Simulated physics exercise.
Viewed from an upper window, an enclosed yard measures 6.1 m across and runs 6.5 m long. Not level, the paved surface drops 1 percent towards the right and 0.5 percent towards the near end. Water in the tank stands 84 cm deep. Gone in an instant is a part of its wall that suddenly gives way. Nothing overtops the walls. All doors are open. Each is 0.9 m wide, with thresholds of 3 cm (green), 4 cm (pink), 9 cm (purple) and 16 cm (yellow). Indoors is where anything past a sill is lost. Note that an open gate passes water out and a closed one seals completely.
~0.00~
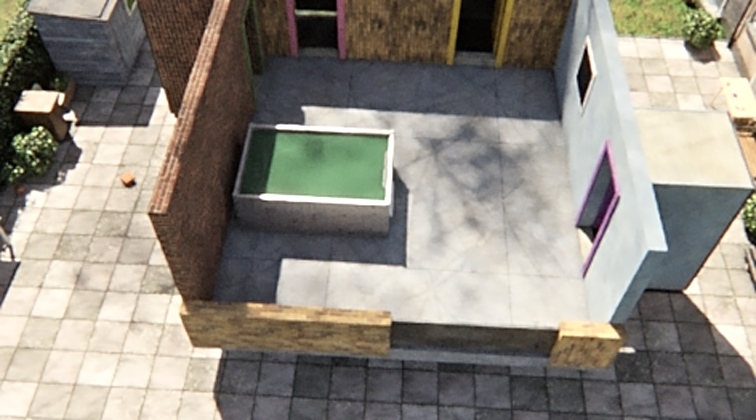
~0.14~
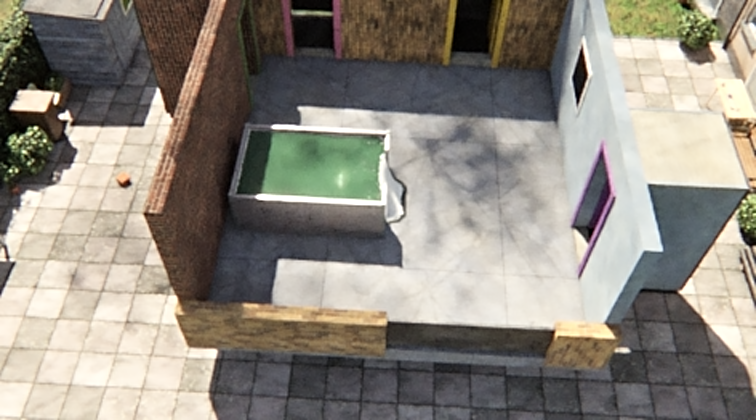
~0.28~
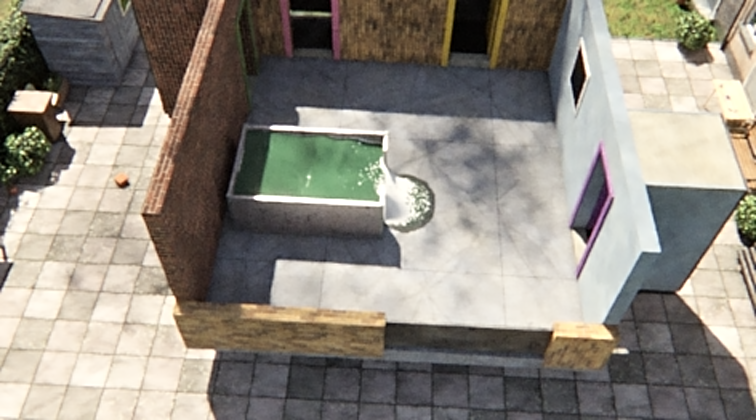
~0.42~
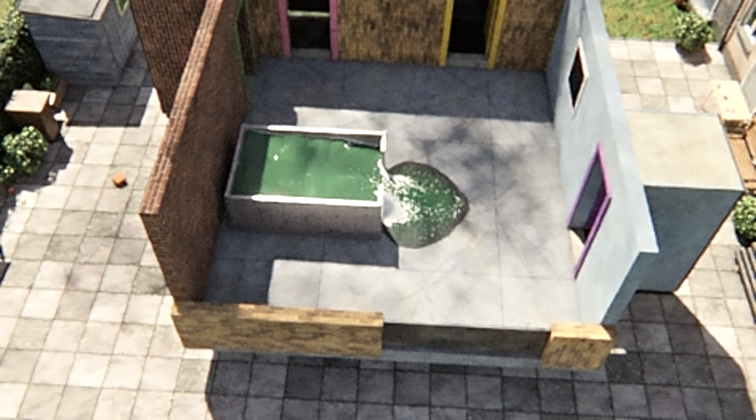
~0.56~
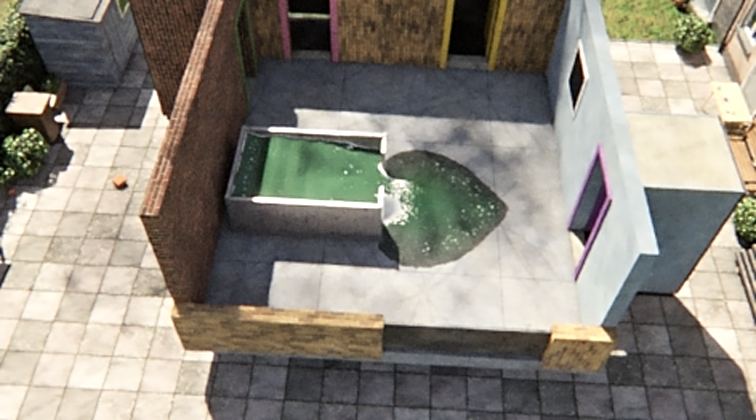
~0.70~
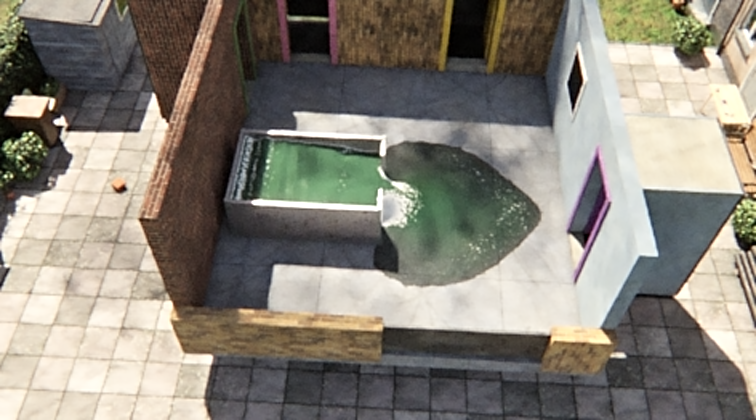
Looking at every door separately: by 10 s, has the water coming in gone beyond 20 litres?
The green door will see too much water come in, the pink door will see an amount within the limit come in, the purple door will see too much water come in, the yellow door will see an amount within the limit come in.
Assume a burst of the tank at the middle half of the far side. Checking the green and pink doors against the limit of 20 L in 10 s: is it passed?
So green ends up past the limit and pink ends up past the limit.
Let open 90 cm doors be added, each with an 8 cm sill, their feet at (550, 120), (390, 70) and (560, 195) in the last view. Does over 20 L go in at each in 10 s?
In that order: Beyond it, short of it, beyond it.
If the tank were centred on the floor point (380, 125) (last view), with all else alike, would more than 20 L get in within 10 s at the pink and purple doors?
Pink gets more than that, purple gets no more than that.
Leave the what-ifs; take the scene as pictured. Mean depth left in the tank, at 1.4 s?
Depth, averaged: Around 59 centimetres.
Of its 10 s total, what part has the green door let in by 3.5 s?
Some 0 in a hundred.
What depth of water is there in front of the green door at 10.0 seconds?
The depth there is around 7.0 cm.
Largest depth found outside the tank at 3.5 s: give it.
About 29 cm at most.
After 1.4 s water covers 35 % of the floor and is deepest (47 cm) near (388, 206); green door not reached, pink door not reached, purple door 17 cm at the sill, 22 L in, yellow door not reached.
After 2.2 s water covers 45 % of the floor and is deepest (37 cm) near (388, 206); green door not reached, pink door not reached, purple door 28 cm at the sill, 106 L in, yellow door not reached.
After 3.5 s water covers 45 % of the floor and is deepest (29 cm) near (388, 206); green door not reached, pink door not reached, purple door 21 cm at the sill, 210 L in, yellow door 10 cm at the sill, 0 L in.
After 6.0 s water covers 95 % of the floor and is deepest (20 cm) near (576, 352); green door 7 cm at the sill, 2 L in, pink door 2 cm at the sill, 0 L in, purple door 16 cm at the sill, 307 L in, yellow door 10 cm at the sill, 0 L in.
After 10.0 s water covers 100 % of the floor and is deepest (13 cm) near (576, 352); green door 7 cm at the sill, 37 L in, pink door 4 cm at the sill, 1 L in, purple door 11 cm at the sill, 345 L in, yellow door 7 cm at the sill, 0 L in.
